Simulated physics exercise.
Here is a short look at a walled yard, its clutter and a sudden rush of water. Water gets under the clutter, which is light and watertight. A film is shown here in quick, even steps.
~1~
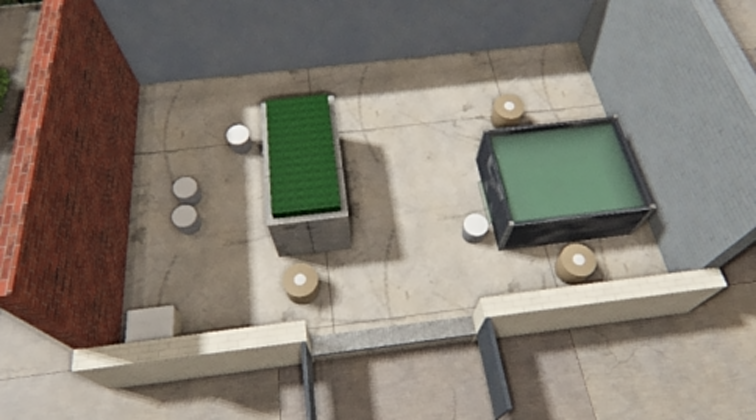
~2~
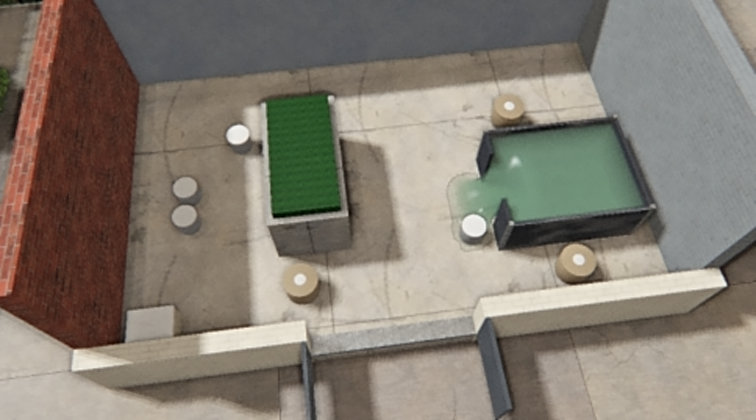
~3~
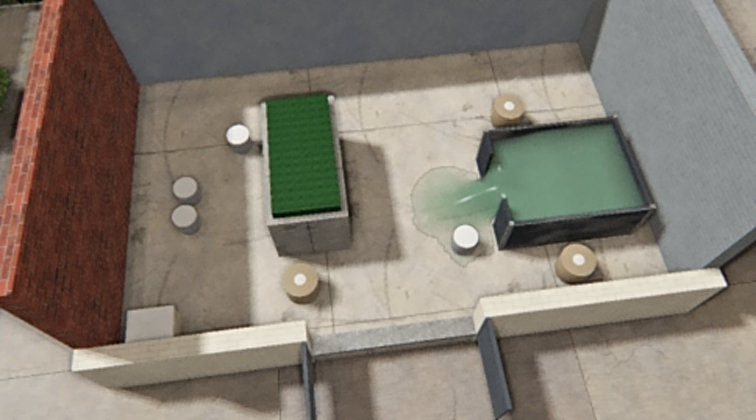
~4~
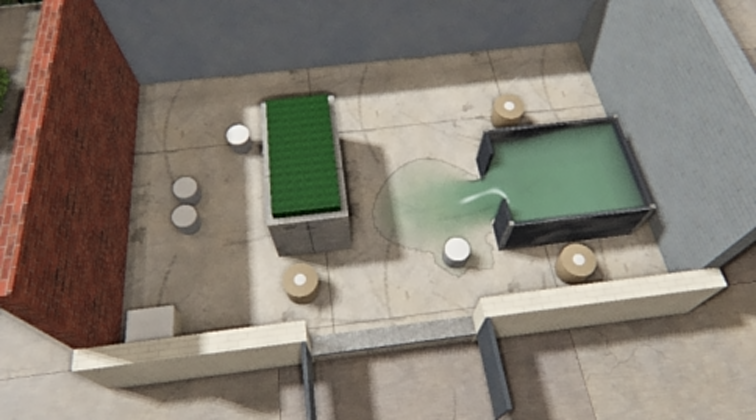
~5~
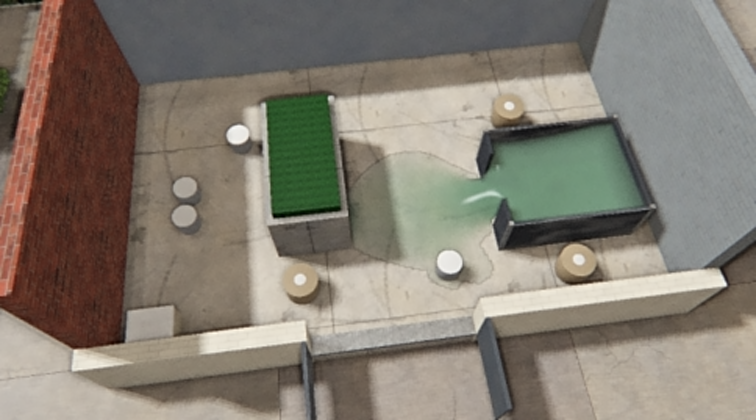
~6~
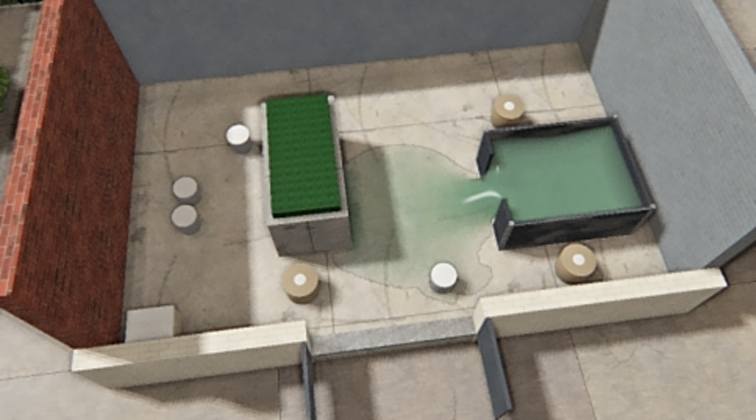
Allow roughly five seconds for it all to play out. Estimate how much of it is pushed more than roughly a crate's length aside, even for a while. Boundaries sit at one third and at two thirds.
The share is one third to two thirds.
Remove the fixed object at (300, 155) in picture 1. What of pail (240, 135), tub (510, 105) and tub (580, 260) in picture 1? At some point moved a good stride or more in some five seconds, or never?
In sequence: Covered the distance, fell short, fell short.
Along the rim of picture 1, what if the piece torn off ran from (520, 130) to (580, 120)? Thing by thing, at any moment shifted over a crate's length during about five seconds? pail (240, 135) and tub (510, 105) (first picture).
One by one - carried at least that far and carried at least that far.
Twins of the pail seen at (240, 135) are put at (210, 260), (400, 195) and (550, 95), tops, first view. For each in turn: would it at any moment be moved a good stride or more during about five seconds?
Item by item: Remains in place, goes the distance, remains in place.
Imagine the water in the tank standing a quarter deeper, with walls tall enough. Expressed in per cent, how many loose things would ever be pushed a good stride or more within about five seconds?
Roughly 60 %.
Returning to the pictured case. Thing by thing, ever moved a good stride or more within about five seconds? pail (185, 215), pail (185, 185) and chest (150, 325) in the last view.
Item one never gets that far, item two never gets that far, item three gets that far.
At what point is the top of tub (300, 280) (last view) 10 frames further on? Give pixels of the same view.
Near (200, 292).
A moment on, 1 of 8 are well off their spots; 0 afloat.
Next, 2 of 8 are well off their spots; 0 afloat.
Later, 3 of 8 are well off their spots; 2 afloat.
In the end, 3 of 8 are well off their spots, and 3 have been at some point; 2 afloat.
